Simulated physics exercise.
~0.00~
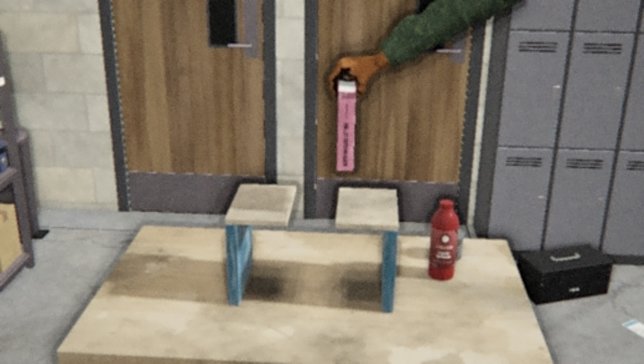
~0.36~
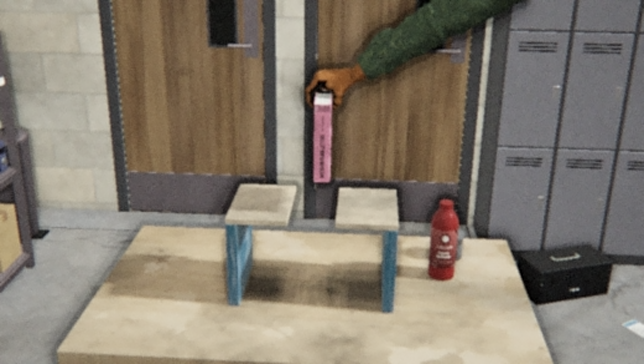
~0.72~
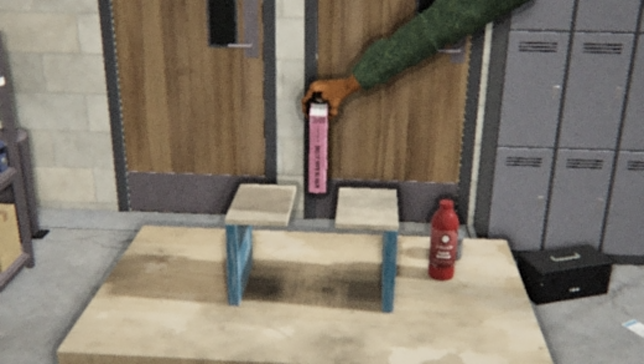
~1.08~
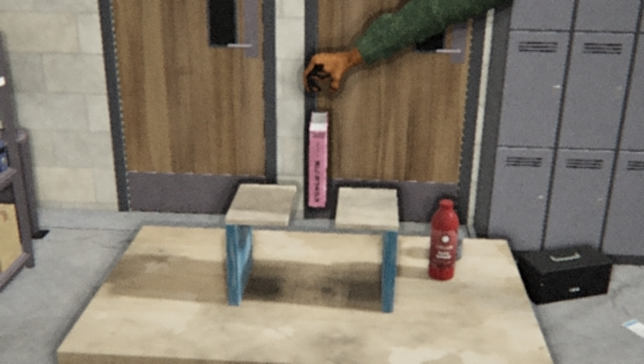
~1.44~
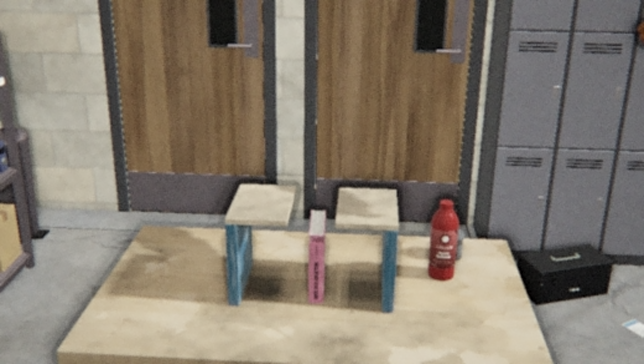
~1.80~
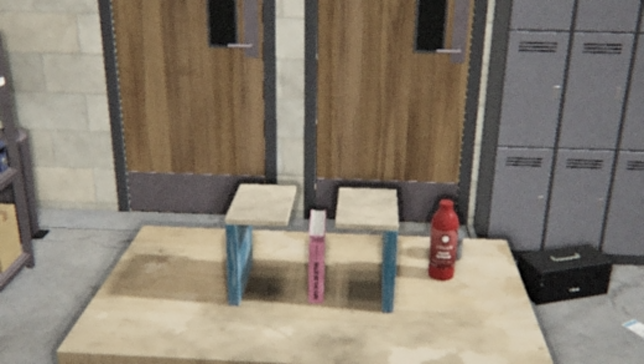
In the video, a hand holds a pink book upright above a stand with a gap in its top, moves it left and lowers it, then lets go, and the book drops through the gap and stands upright on the table, while a red bottle and a dark tin stay still.
